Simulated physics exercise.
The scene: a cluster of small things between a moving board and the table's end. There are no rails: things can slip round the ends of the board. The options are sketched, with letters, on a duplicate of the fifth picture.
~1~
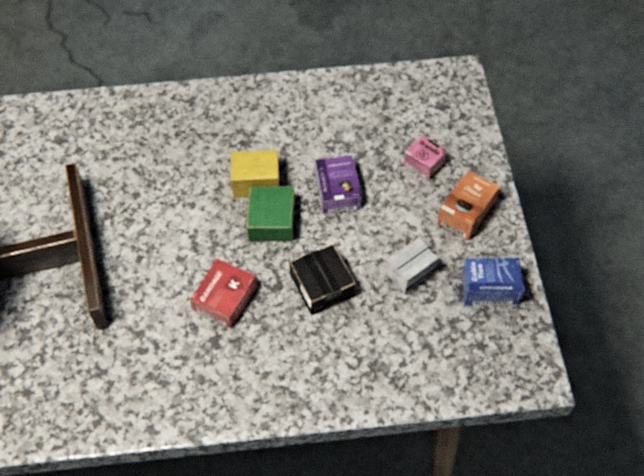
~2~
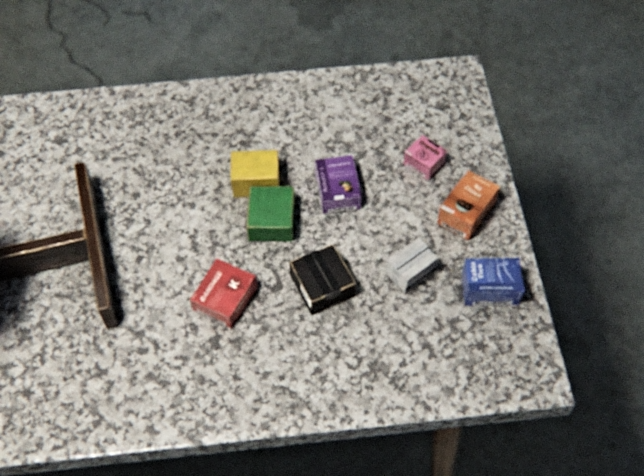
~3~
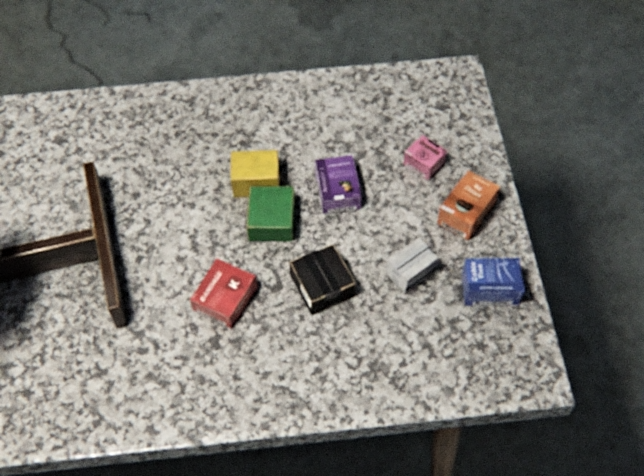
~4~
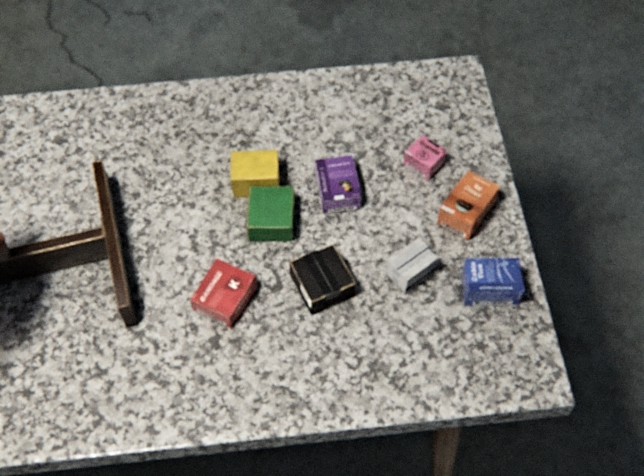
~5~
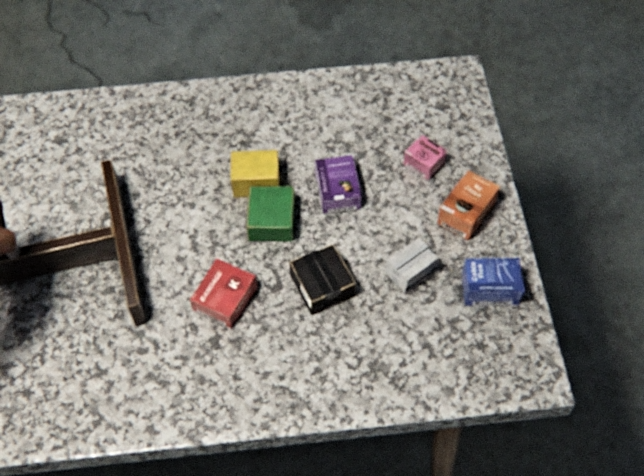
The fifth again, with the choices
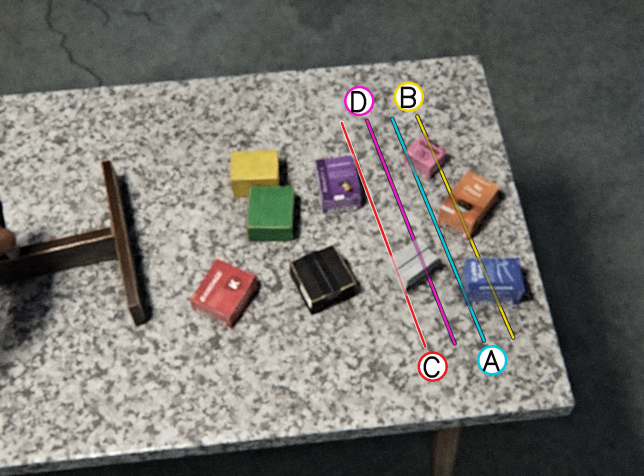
On a speckled stone tabletop, a dark wooden T-shaped board slides slowly to the right from the left edge, a hand coming into view behind it, while a cluster of small coloured boxes and blocks sits still.
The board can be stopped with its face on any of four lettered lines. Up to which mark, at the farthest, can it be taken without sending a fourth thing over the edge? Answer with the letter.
It should halt at A.
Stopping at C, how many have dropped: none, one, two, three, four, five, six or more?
By then, none.
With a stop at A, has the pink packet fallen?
By then, yes.
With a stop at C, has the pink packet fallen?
No.
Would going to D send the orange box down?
No.
On the copy, A at (435, 221); B at (462, 218); C at (380, 226); D at (408, 223).
On A. First, board (233, 218); black box (328, 278); red box (276, 273).
Then, board (347, 208); blue box (514, 289); white box (486, 248).
Finally, board (433, 200); white box over the edge; pink packet over the edge; two fallen.
By contrast, B drops four; C is within the limit but short; D is within the limit but short.
